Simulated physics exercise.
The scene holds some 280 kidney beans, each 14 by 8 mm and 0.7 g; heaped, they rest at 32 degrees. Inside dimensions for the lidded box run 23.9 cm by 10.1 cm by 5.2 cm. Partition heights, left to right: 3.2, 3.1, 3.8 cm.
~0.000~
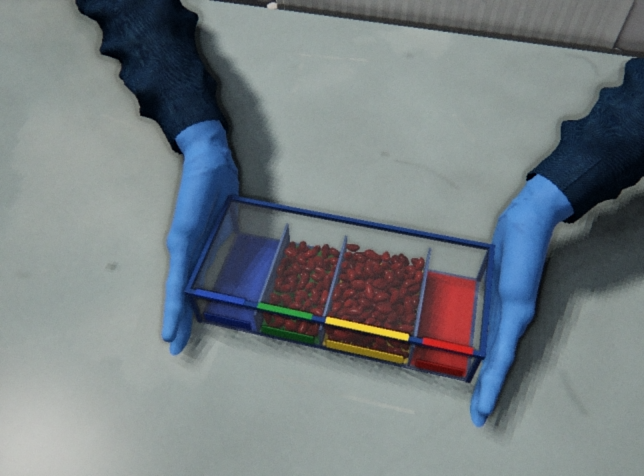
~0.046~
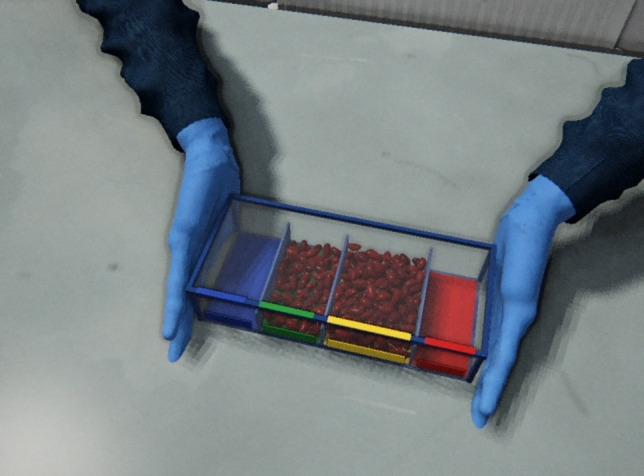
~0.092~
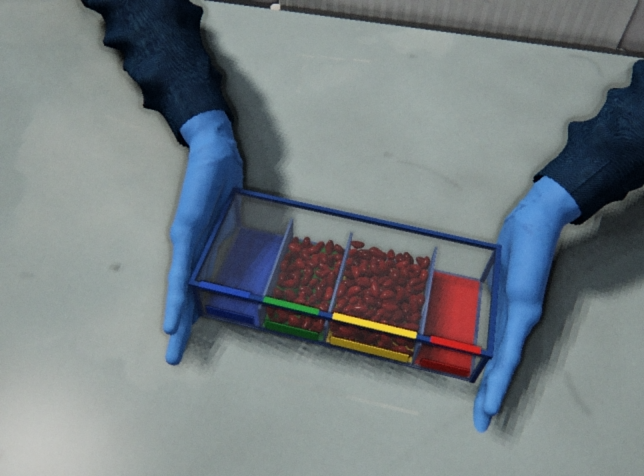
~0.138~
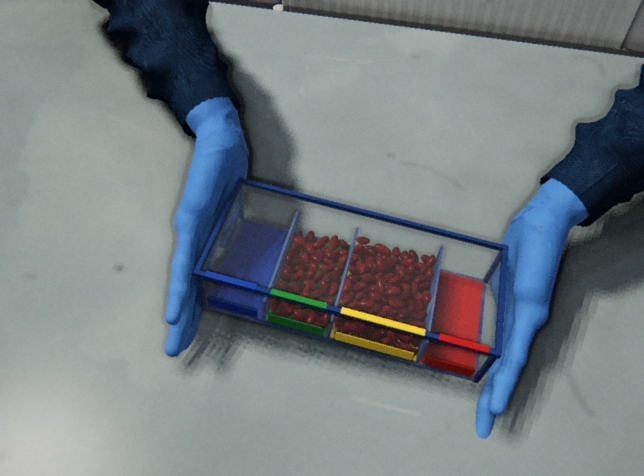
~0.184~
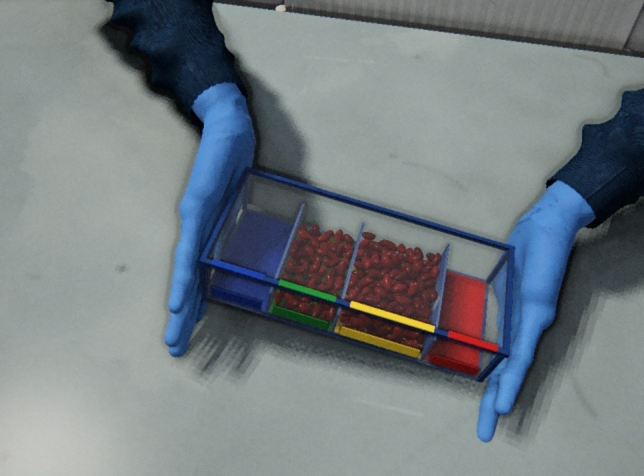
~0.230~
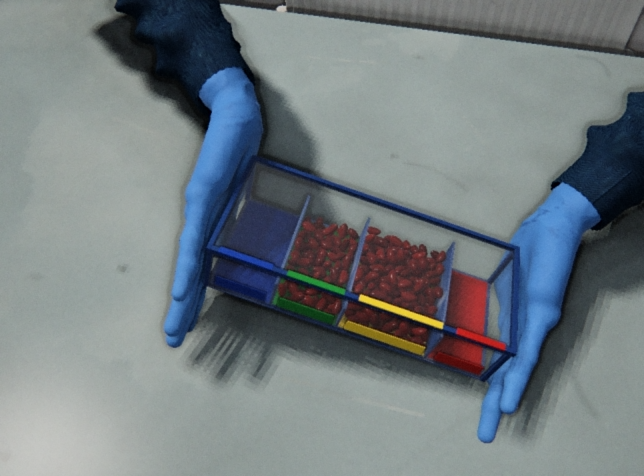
A clear lidded box with blue edges, holding dark red beans in its green and yellow middle sections, starts level between two blue-gloved hands, then tilts steadily as the hands raise its left end, leaving the right end lower.
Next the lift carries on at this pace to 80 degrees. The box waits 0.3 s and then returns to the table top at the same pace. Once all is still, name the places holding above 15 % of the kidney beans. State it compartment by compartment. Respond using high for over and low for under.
Red compartment low, blue compartment low, green compartment high, yellow compartment high.
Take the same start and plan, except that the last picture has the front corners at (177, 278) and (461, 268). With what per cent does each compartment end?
Per cent at the end: Red 0; blue 45; green 30; yellow 30.
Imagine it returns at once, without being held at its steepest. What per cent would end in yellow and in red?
Result - yellow: 70 %; red: 10 %.
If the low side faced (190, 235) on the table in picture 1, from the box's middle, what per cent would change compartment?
Roughly 45 per cent.
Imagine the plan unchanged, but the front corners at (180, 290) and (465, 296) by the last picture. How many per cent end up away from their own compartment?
In that case about 50 percent.
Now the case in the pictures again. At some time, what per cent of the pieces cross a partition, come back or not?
Something like 20 per cent of the pieces.
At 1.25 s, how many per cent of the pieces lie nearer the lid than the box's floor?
About 30 %.
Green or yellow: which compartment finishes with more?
Answer: Yellow.
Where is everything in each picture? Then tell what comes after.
Box tilt 0 degrees, front corners at (191, 290) and (480, 353); green 30 %, yellow 70 %, in the first picture.
Box tilt 1 degrees, front corners at (192, 289) and (482, 353), in the second picture.
Box tilt 3 degrees, front corners at (195, 282) and (487, 352), in the third picture.
Box tilt 6 degrees, front corners at (200, 272) and (495, 352), lowest corner right back, in the fourth picture.
Box tilt 10 degrees, front corners at (206, 260) and (503, 351), lowest corner right back, in the fifth picture.
Box tilt 14 degrees, front corners at (213, 247) and (510, 350), lowest corner right back; green 30 %, yellow 70 %. The box's pace is about 80 degrees a second, in the sixth picture.
Then, at 1.25 s, tilt 80 degrees; red 5 %, green 25 %, yellow 70 %.
Then, at 1.93 s, tilt 41 degrees; red 10 %, green 20 %, yellow 70 %.
After 2.64 s, tilt 0 degrees; red 10 %, green 20 %, yellow 70 %.
In the end, at 3.1 s, red 10 %, blue 0 %, green 20 %, yellow 70 %.
